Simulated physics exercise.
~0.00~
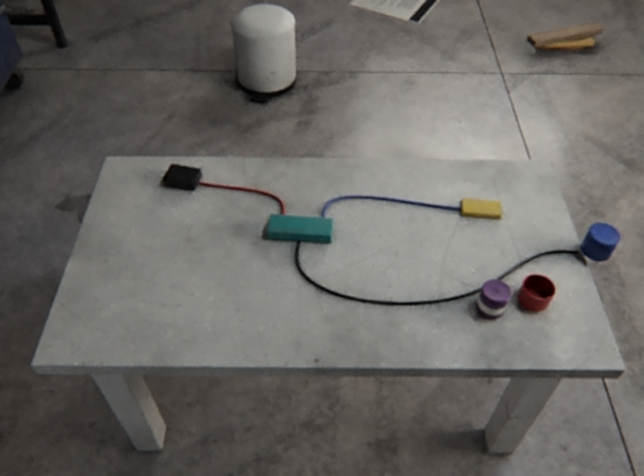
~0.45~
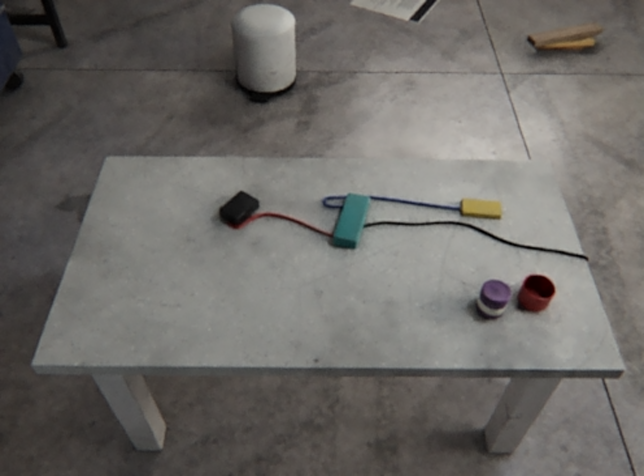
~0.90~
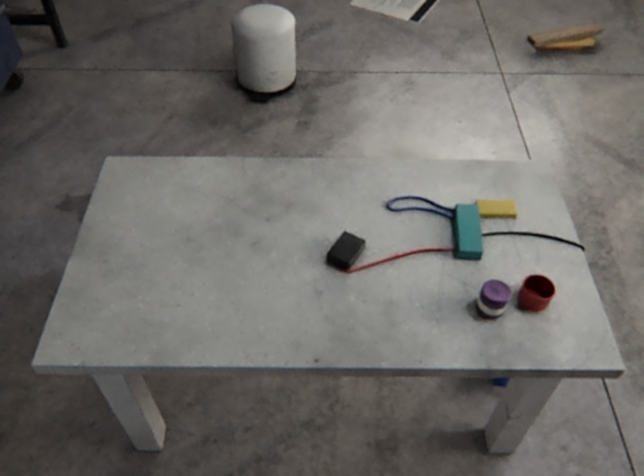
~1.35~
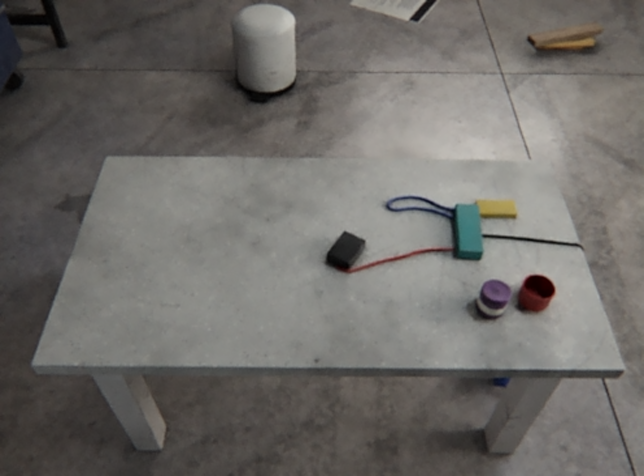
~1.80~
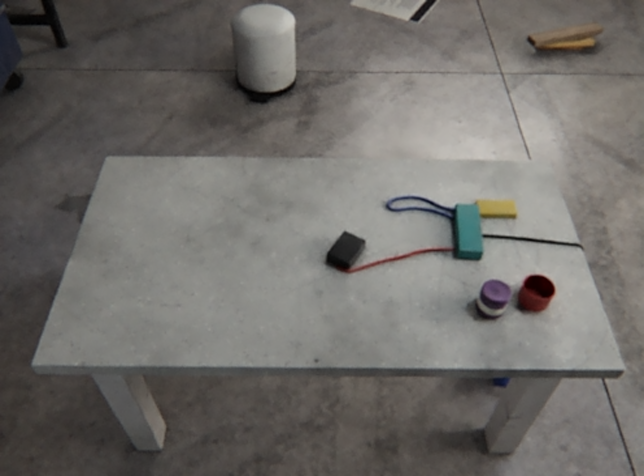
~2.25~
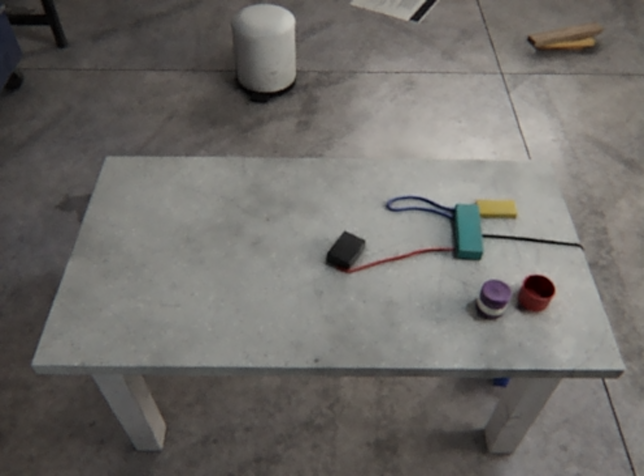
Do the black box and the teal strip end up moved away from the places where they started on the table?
Yes, both are shifted to the right, with the teal strip stopping by the yellow block and the black box trailing on its red cable. Both are still on the table at the end.
Pale table with a blue cylinder dropping off the right edge, cable dragging teal strip and black box rightward until they stop.
